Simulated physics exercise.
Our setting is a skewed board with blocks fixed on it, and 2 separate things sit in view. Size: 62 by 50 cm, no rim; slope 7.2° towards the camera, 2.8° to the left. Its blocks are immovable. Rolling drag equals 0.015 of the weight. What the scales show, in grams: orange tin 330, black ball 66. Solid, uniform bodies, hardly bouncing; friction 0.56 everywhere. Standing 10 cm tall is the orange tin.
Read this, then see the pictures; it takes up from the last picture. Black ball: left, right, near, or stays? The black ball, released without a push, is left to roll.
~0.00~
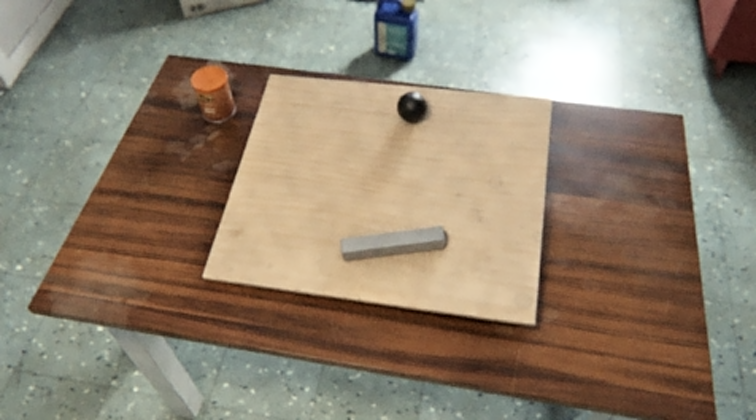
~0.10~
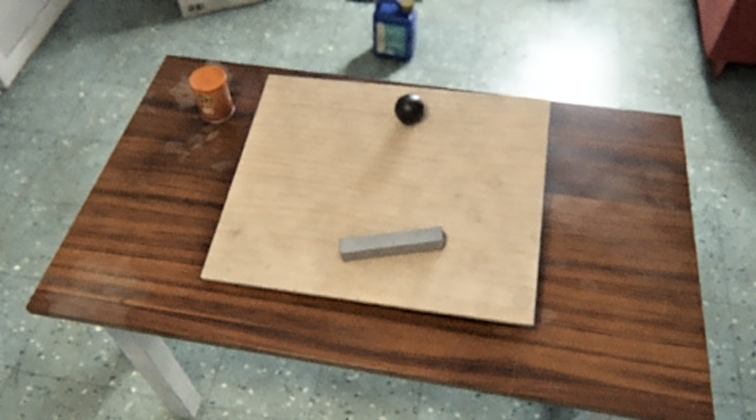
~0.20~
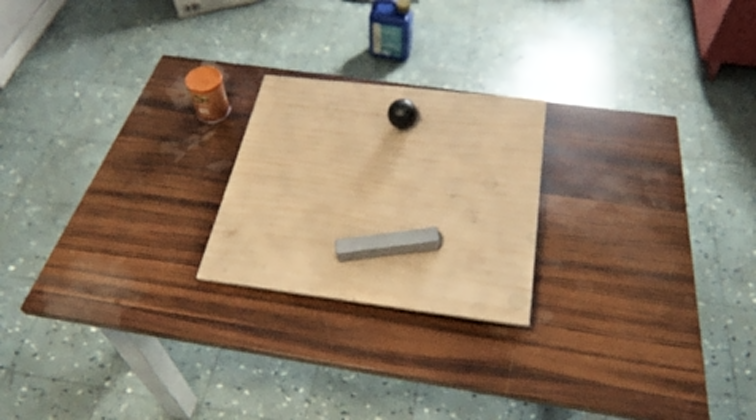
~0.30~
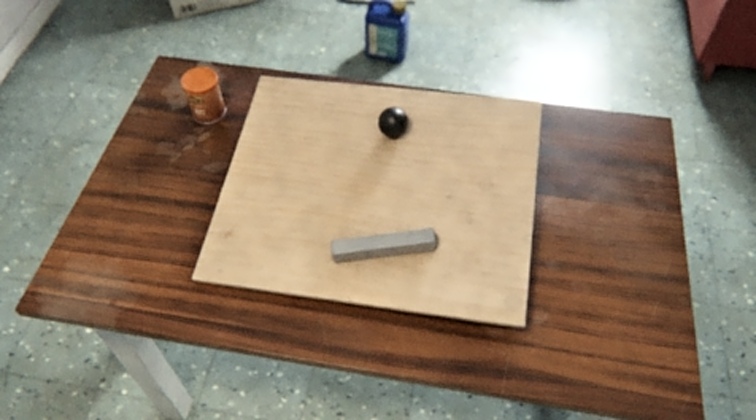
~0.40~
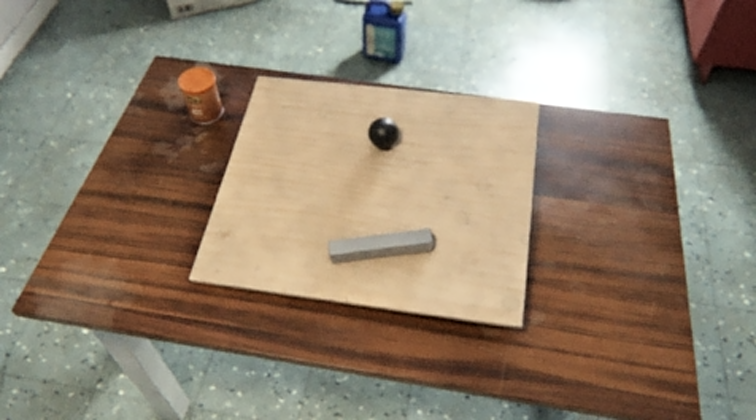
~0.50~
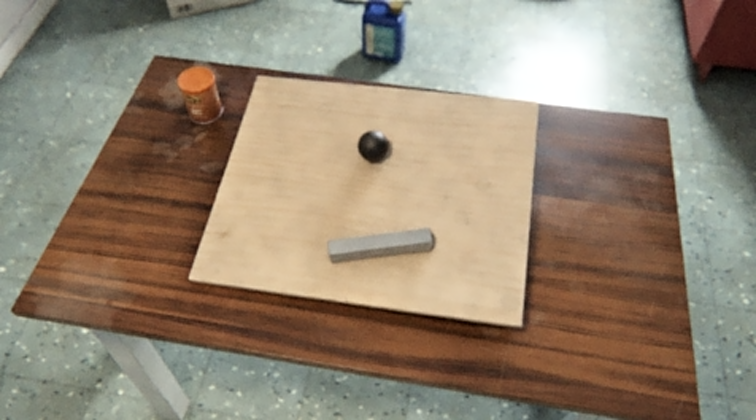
I think it escapes at the front.
After 0.80 s, 17 cm of board to the near edge; black ball near (329, 209).
After 1.10 s, it has gone over the near edge; black ball near (257, 315).
After 1.30 s, it has gone over the near edge; black ball near (204, 410).
In the end (1.4 s), it has gone over the near edge; orange tin under 8 cm from the start.
